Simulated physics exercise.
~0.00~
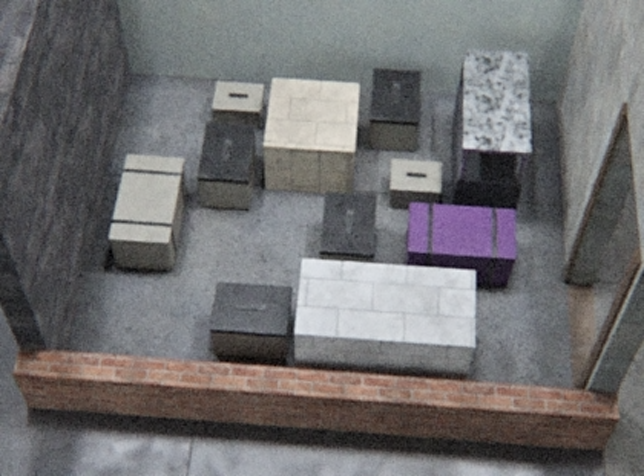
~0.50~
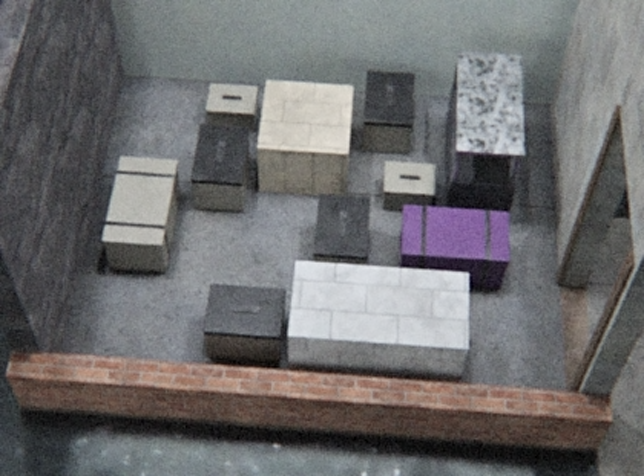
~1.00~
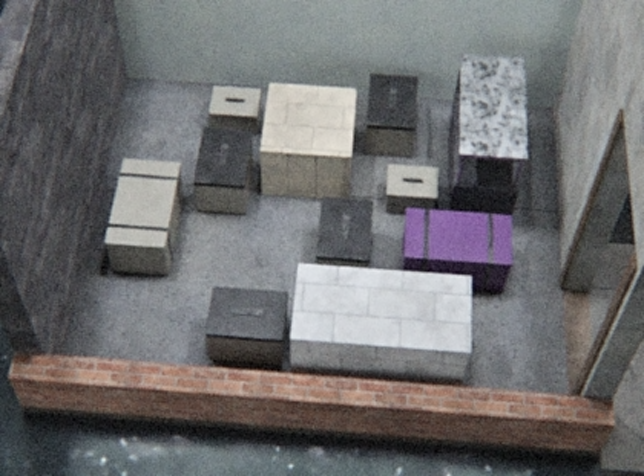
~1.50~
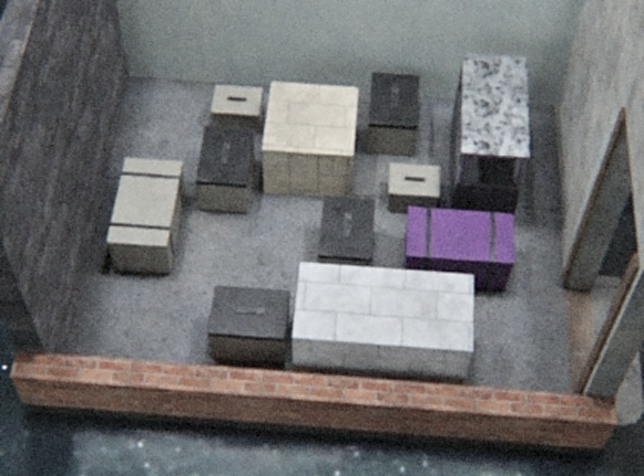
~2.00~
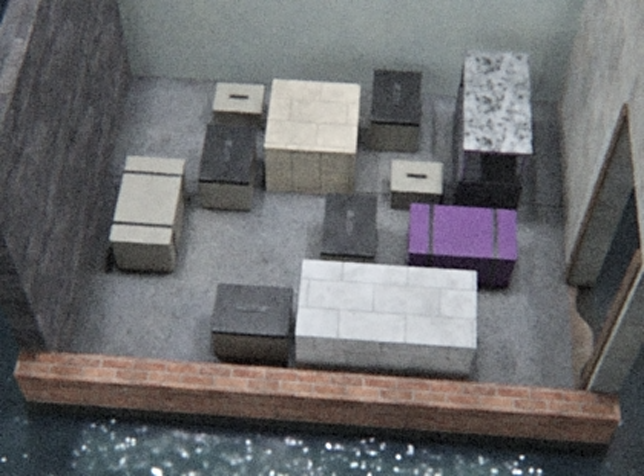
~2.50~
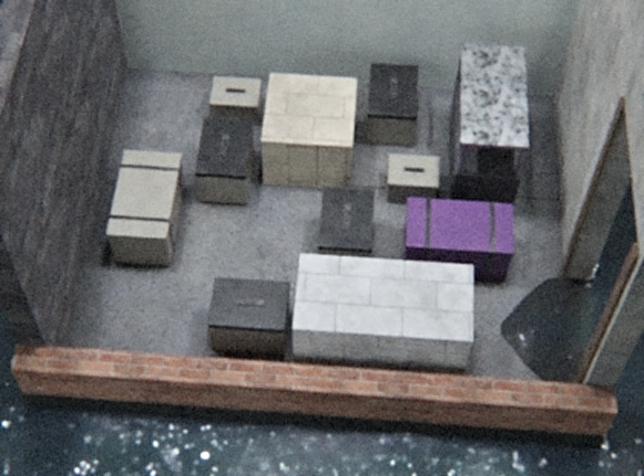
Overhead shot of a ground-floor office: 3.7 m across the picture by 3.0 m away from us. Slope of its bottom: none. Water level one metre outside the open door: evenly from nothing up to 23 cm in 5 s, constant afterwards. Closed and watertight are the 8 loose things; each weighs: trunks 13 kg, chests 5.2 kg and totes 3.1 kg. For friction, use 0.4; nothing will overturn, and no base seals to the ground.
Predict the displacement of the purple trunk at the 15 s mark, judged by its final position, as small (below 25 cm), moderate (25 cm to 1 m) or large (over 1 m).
Large.
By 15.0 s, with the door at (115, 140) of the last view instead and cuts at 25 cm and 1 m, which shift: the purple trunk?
Then the purple trunk is pushed slightly.
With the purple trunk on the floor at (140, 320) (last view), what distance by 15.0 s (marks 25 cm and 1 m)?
Well, it gets a small push.
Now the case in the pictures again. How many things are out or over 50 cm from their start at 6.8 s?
I get 2.
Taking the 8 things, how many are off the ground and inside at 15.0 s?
At that point I count 8.
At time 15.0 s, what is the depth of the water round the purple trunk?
Close to 15 centimetres.
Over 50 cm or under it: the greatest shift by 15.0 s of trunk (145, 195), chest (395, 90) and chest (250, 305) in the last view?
Taking them in order: Greater; smaller; smaller.
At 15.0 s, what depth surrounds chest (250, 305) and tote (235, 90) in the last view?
First roughly 14 cm, second roughly 18 cm.
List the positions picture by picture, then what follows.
The purple trunk at (462, 230) rests on the ground; water covers 0.0 m2; 0 of 8 have shifted, in the first picture.
The purple trunk at (456, 233) rests on the ground; 0.0 m2 under water; 0 of 8 have shifted, in the second picture.
The purple trunk at (458, 236) rests on the ground; water covers 0.0 m2; 0 of 8 have shifted, in the third picture.
The purple trunk at (460, 235), on the bottom; water covers 0.0 m2; 0 of 8 have shifted, in the fourth picture.
The purple trunk at (463, 231) rests on the ground; 0.0 m2 under water; 0 of 8 have shifted, in the fifth picture.
The purple trunk at (460, 225), on the bottom; 0.3 m2 under water; 0 of 8 have shifted, in the sixth picture.
After 3.5 s the purple trunk is near (460, 225), 0.0 m from its start, aground; 0 afloat.
After 6.8 s the purple trunk is near (394, 185), 0.6 m from its start, afloat; 5 afloat.
After 11.0 s the purple trunk is near (123, 294), 2.5 m from its start, afloat; 8 afloat.
After 15.0 s the purple trunk is near (145, 207), 2.4 m from its start, afloat; 8 afloat.
